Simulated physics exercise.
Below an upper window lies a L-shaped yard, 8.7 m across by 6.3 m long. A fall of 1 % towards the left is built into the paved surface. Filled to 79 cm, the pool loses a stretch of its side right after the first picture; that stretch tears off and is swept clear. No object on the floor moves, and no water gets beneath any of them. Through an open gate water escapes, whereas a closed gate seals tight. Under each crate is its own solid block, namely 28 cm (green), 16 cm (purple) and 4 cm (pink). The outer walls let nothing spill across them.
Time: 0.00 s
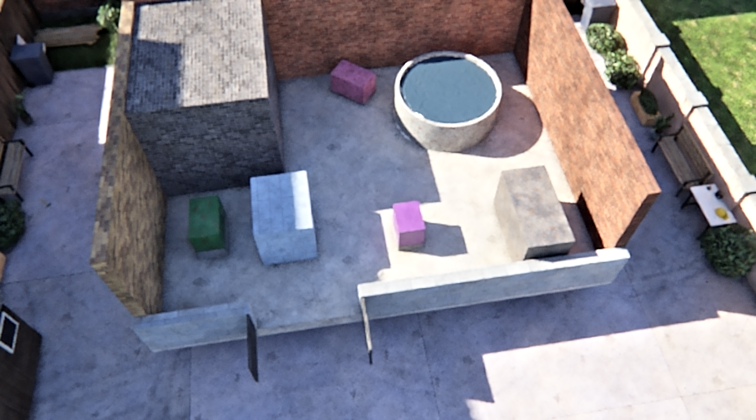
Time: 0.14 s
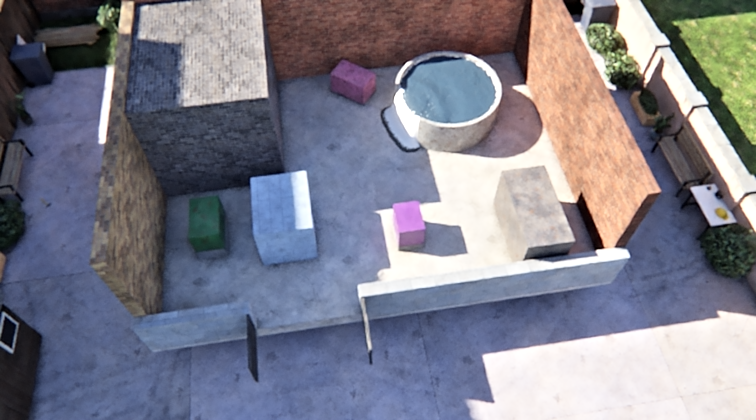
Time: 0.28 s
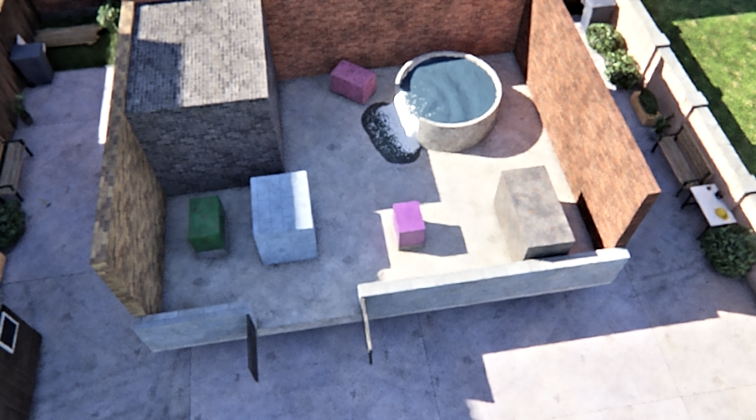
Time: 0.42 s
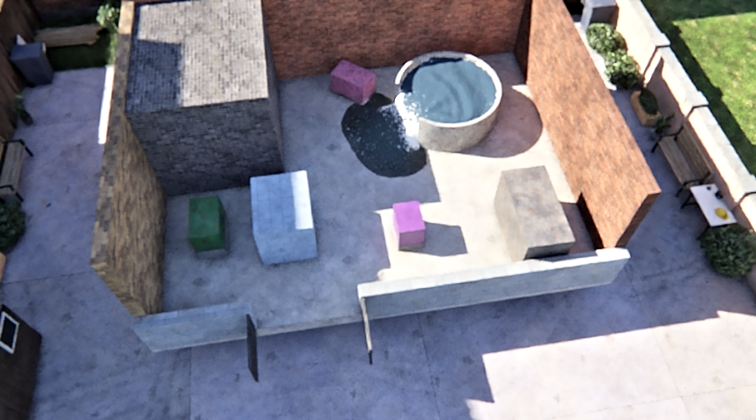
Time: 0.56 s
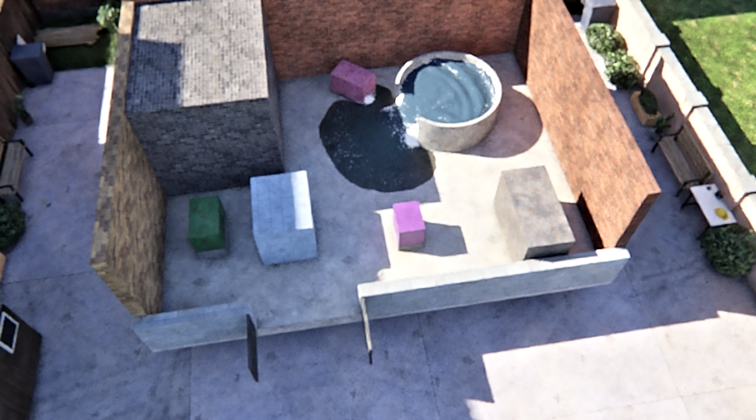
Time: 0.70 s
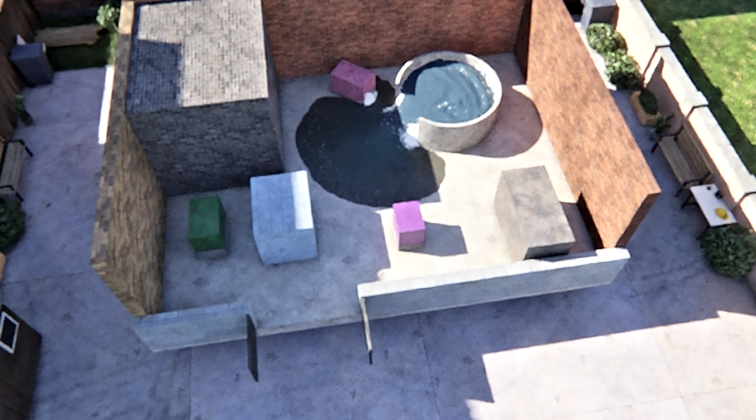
The clip opens on still water in a round pool inside a walled yard with several blocks. Water then bursts from the pool's left side, foaming as it pours onto the paving, and a dark puddle spreads left and toward the viewer, reaching the magenta block by the back wall; the blocks stay put.
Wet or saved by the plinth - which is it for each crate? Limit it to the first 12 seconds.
Green crate - saved. Purple crate - saved. Pink crate - wet.
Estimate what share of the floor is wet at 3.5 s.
I'd say around 55 %.
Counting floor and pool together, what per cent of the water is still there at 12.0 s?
Close to 72 in a hundred remains.
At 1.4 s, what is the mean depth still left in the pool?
I'd put the average depth near 50 cm.
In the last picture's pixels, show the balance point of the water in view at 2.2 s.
About (381, 136).
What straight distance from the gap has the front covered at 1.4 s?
Roughly 4.4 m.
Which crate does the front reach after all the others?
That would be the green one.
After 1.4 s water covers 30 % of the floor and is deepest (40 cm) near (289, 153); green plinth reached, purple plinth reached, pink plinth reached.
After 2.2 s water covers 45 % of the floor and is deepest (41 cm) near (282, 86); green plinth reached, purple plinth reached, pink plinth reached.
After 3.5 s water covers 55 % of the floor and is deepest (34 cm) near (340, 79); green plinth reached, purple plinth reached, pink plinth reached.
After 7.0 s water covers 80 % of the floor and is deepest (18 cm) near (294, 204); green plinth reached, purple plinth reached, pink plinth reached.
After 12.0 s water covers 100 % of the floor and is deepest (12 cm) near (165, 265); highest at the green plinth 16 cm, highest at the purple plinth 9 cm, highest at the pink plinth 28 cm.
